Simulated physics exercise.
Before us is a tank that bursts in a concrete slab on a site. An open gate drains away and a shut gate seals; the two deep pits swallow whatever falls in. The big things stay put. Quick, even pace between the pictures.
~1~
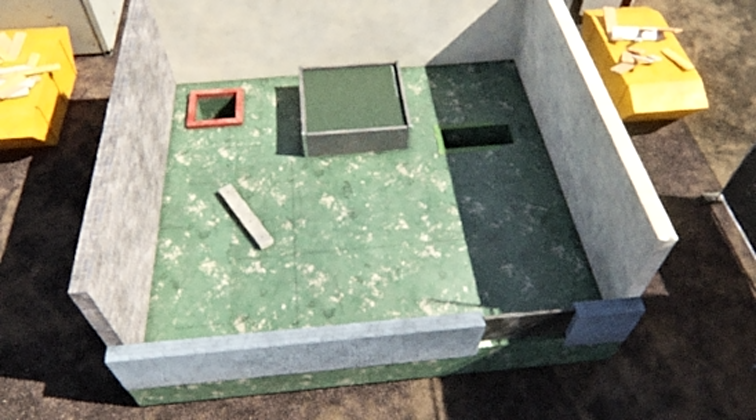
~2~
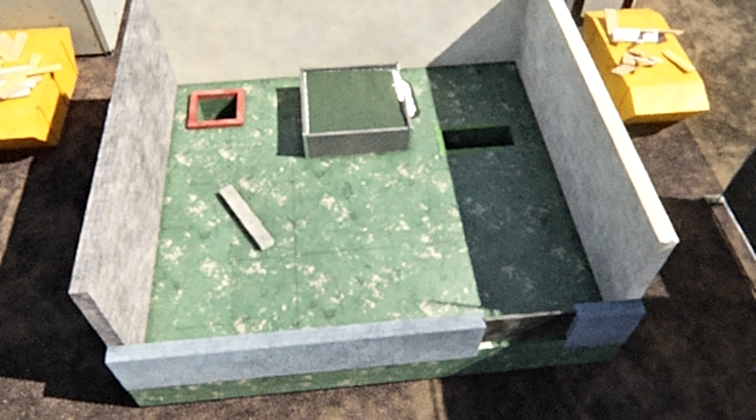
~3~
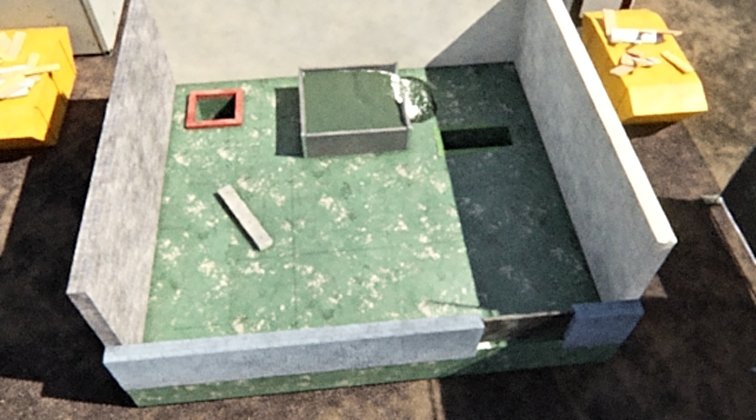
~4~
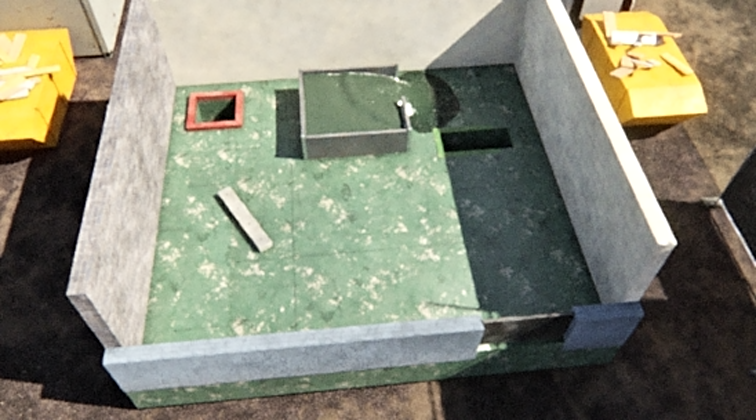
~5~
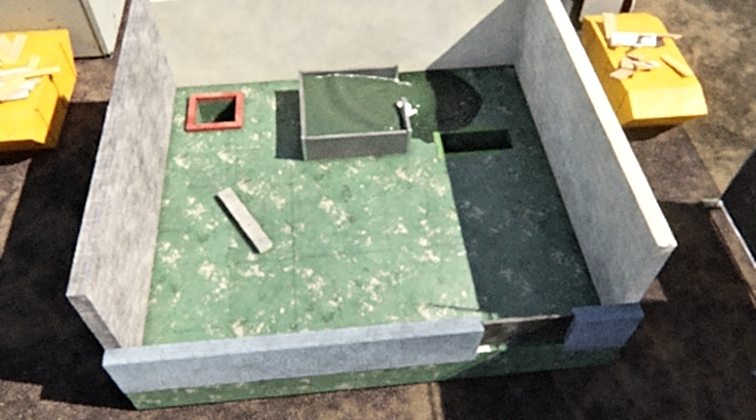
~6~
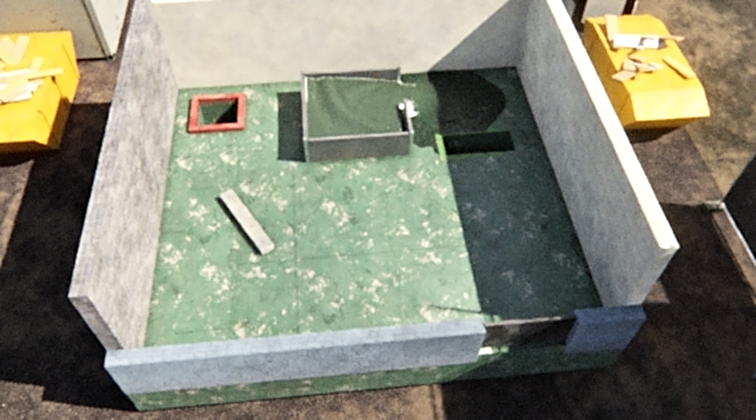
In this clip, an open tank of still, dark green water on a walled, mottled green slab bursts at its right side, and water pours through the gap, spreading rightward across the shaded floor in a widening dark patch.
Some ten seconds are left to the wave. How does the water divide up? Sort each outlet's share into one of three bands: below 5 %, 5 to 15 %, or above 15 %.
Shares: The gate gets below 5 %; the green pit gets above 15 %; the red pit gets below 5 %.
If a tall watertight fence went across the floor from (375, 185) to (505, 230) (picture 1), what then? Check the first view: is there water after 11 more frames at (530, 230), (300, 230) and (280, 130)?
In that order, I'd expect them to be kept clear of the flood, kept clear of the flood and kept clear of the flood.
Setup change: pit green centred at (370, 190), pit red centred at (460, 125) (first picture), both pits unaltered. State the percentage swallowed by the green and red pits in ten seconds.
Split: Green 2 %, red 4 %.
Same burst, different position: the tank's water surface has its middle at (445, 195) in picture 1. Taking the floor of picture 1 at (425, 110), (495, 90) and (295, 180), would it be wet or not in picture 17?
Okay, first one high and dry, second one got wet, last one high and dry.
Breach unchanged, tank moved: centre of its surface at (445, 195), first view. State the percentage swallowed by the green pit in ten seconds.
Within ten seconds, 15 percent of the total ends up in the green pit.
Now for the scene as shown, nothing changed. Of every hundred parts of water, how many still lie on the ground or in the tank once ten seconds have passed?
About 60 per cent.
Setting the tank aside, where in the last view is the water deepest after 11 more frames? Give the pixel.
(516, 66).
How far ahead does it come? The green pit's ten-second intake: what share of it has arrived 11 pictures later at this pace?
About 10 per cent.
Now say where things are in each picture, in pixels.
Still water in the open tank at (353, 99), in the first frame.
The front is at (412, 116), out from the gap at (399, 95), in the second frame.
Water pours out at (398, 95) and has run to (433, 111), in the third frame.
Water pours out at (398, 98) and has run to (455, 107), in the fourth frame.
Water pours out at (398, 99) and has run to (478, 99), in the fifth frame.
The front is at (502, 99), out from the gap at (400, 100), in the sixth frame.
A moment on, water covers 10 % of the floor; the gate 0 %, the green pit 1 %, the red pit 0 %.
Next, water covers 15 % of the floor; the gate 0 %, the green pit 3 %, the red pit 0 %.
Then, water covers 20 % of the floor; the gate 0 %, the green pit 10 %, the red pit 0 %.
Later, water covers 35 % of the floor; the gate 0 %, the green pit 25 %, the red pit 0 %.
In the end, water covers 55 % of the floor; the gate 0 %, the green pit 39 %, the red pit 0 %.
